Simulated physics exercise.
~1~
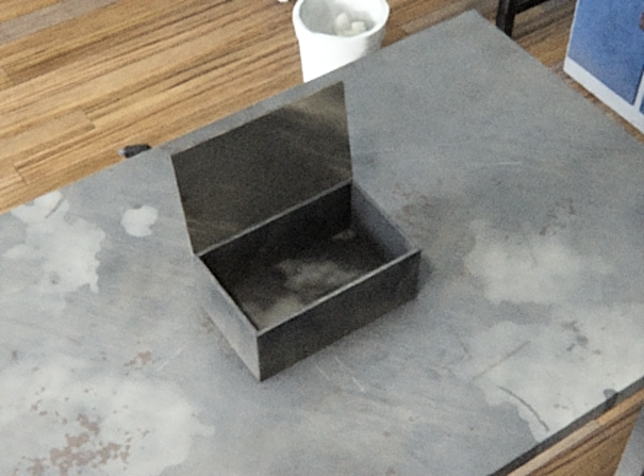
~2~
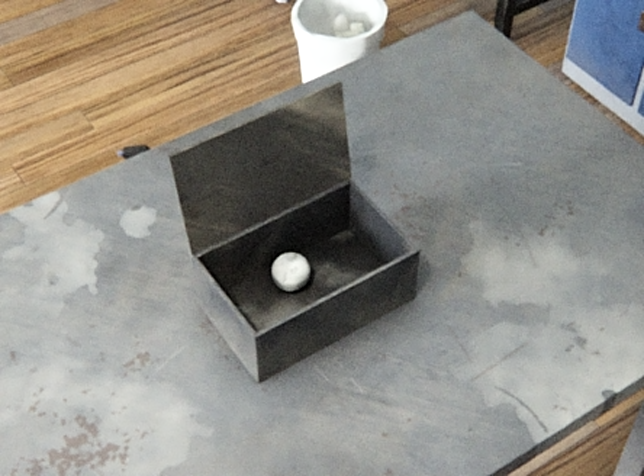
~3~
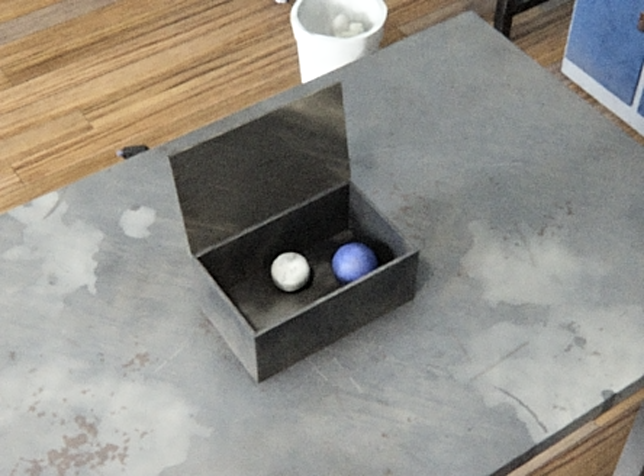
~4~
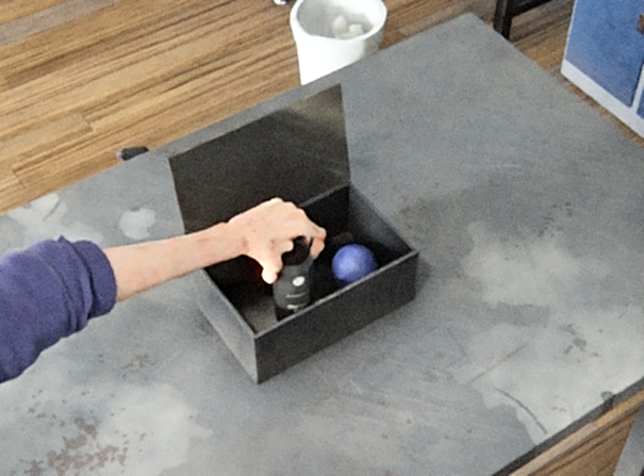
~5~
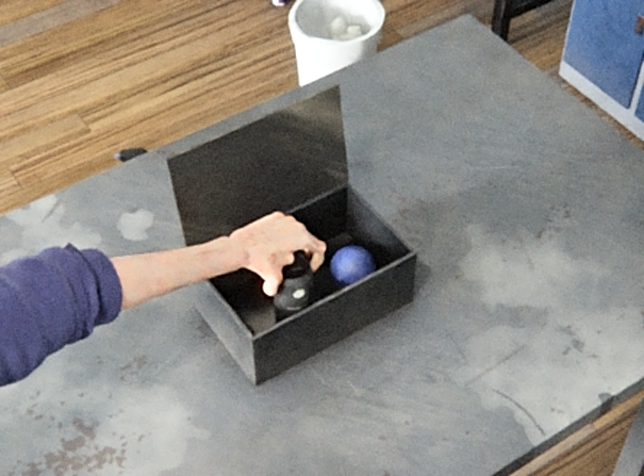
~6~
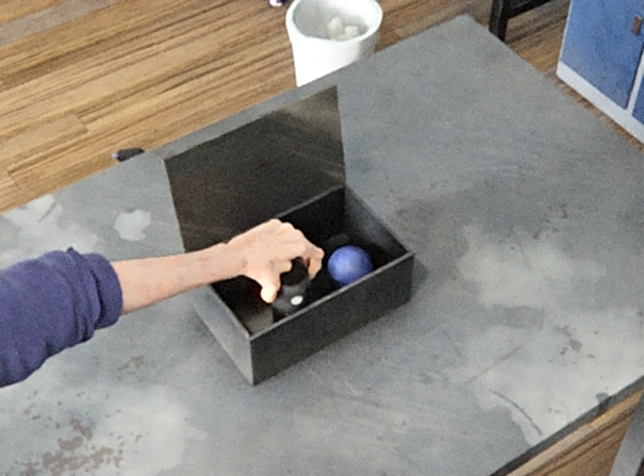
A hand in a blue sleeve reached in from the left and lowered a black can into the open box, where a white ball and then a blue ball had appeared earlier.
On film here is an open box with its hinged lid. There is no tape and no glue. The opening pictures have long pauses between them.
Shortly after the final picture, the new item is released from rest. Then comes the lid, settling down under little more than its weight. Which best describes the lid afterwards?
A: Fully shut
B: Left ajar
Option B: Left ajar.
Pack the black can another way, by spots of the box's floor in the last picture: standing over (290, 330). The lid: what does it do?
That way the lid ends up partly open.
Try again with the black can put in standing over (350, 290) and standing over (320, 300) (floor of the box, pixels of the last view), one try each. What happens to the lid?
First, it comes fully down; second, it gets propped open.
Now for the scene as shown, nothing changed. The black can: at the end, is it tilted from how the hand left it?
It stays as placed.
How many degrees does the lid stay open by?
Roughly 20°.
Then, 1.30 s after the last picture, lid 77° above the rim.
Then, 1.80 s after the last picture, lid 46° above the rim.
At rest, lid 21° above the rim; all 3 in place. Seen from the same camera at the end, black can near (291, 305).
